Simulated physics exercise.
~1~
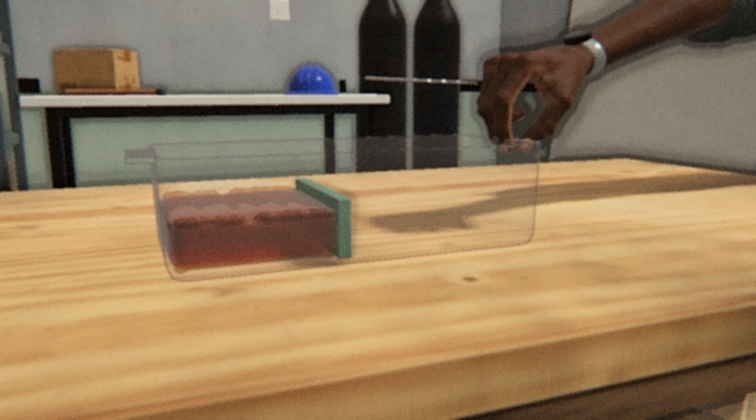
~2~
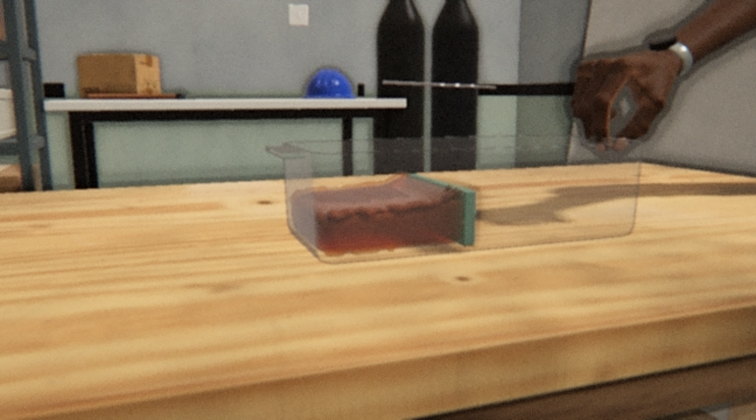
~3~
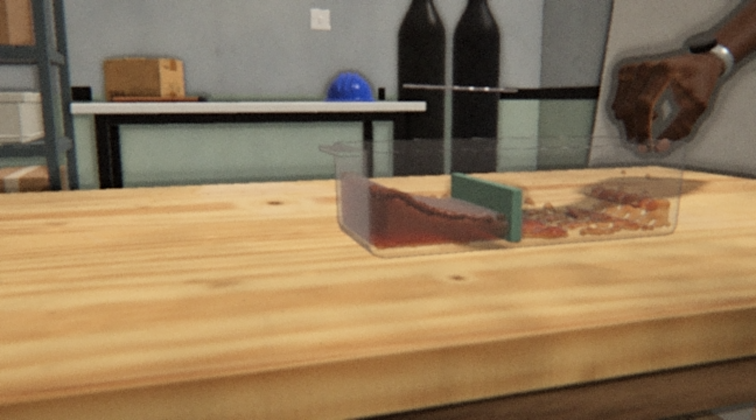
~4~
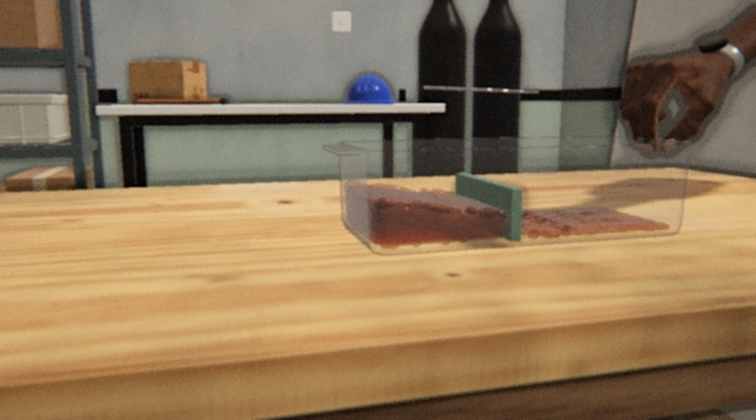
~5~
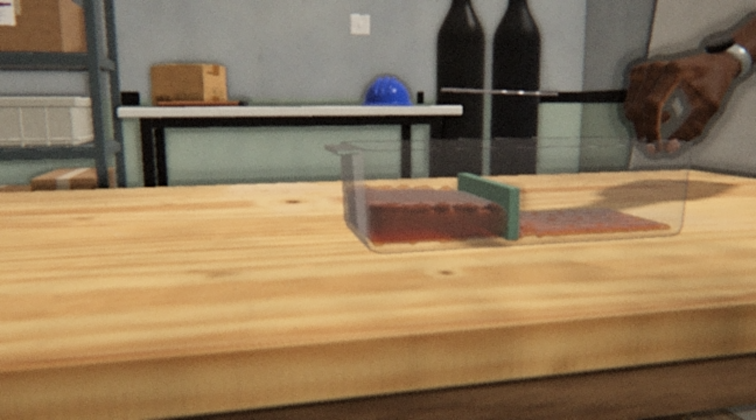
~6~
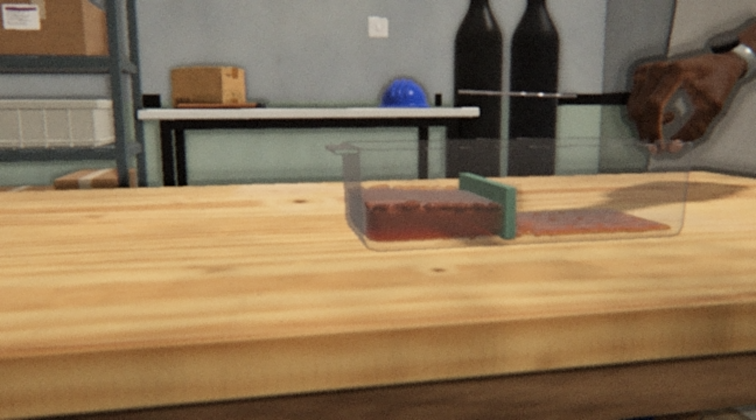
Hand tugging a clear divided tub rightward across a wooden table, tea slopping over the low wall and settling on both sides.
